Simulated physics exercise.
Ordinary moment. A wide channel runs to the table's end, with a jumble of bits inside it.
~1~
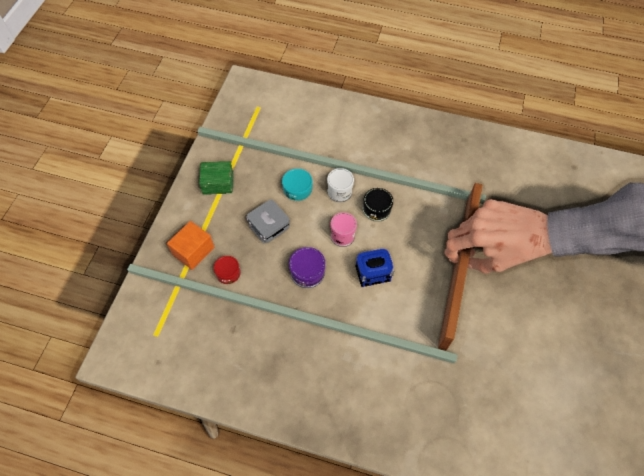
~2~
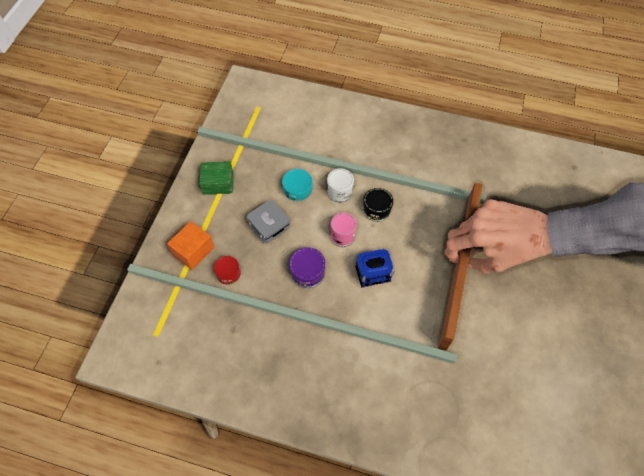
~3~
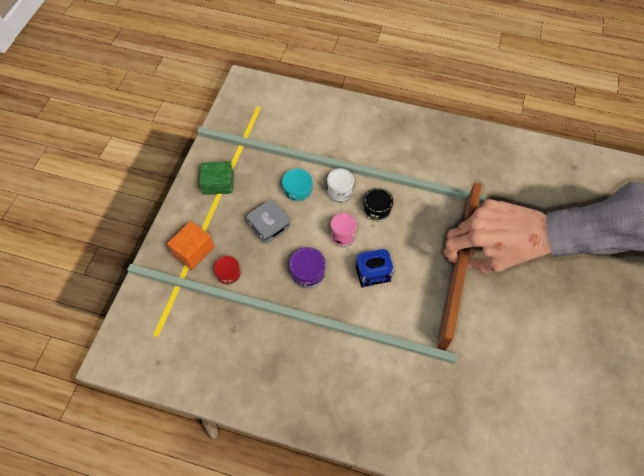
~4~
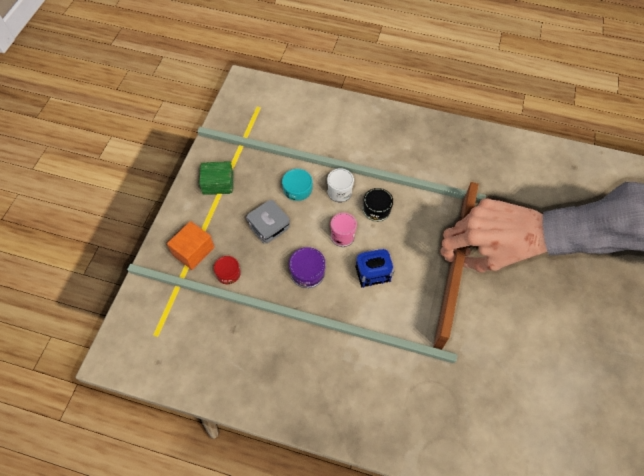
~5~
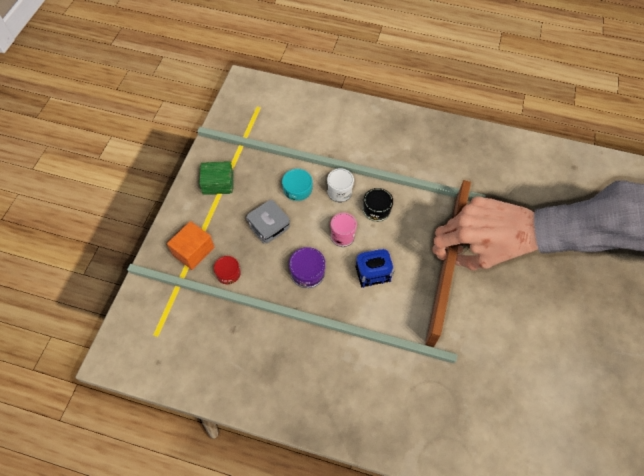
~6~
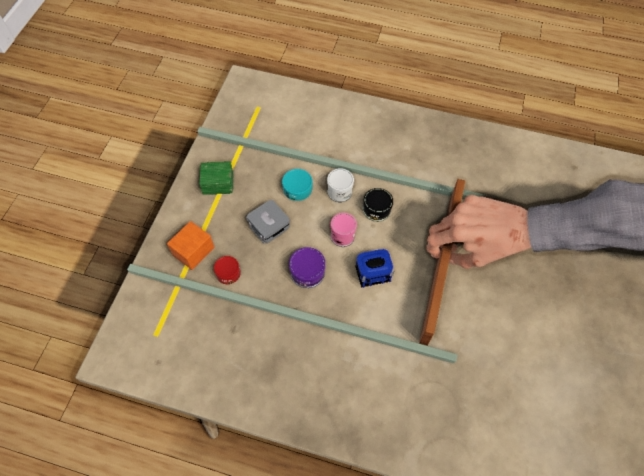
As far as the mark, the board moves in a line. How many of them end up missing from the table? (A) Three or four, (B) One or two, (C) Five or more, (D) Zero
B.
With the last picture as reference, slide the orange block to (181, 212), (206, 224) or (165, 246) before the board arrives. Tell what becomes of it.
Going through the places in order, it keeps its spot, it keeps its spot, and it keeps its spot.
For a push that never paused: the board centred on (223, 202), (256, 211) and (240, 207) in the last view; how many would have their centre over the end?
Per position: 1 / 0 / 0.
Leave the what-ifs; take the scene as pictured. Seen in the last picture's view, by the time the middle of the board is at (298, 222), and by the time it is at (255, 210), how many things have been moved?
Counts: 7, 10.
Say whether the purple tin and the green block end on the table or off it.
The purple tin stays put, and the green block ends up off.
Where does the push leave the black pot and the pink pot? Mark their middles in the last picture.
About (212, 172), and about (204, 191).
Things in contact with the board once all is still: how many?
It's 6 of them.
Soon after, none off yet; green block at rest near (217, 178); orange block at rest near (191, 246); red tub at rest near (227, 270).
In the end, the number that fall off is one or two; gone, green block.
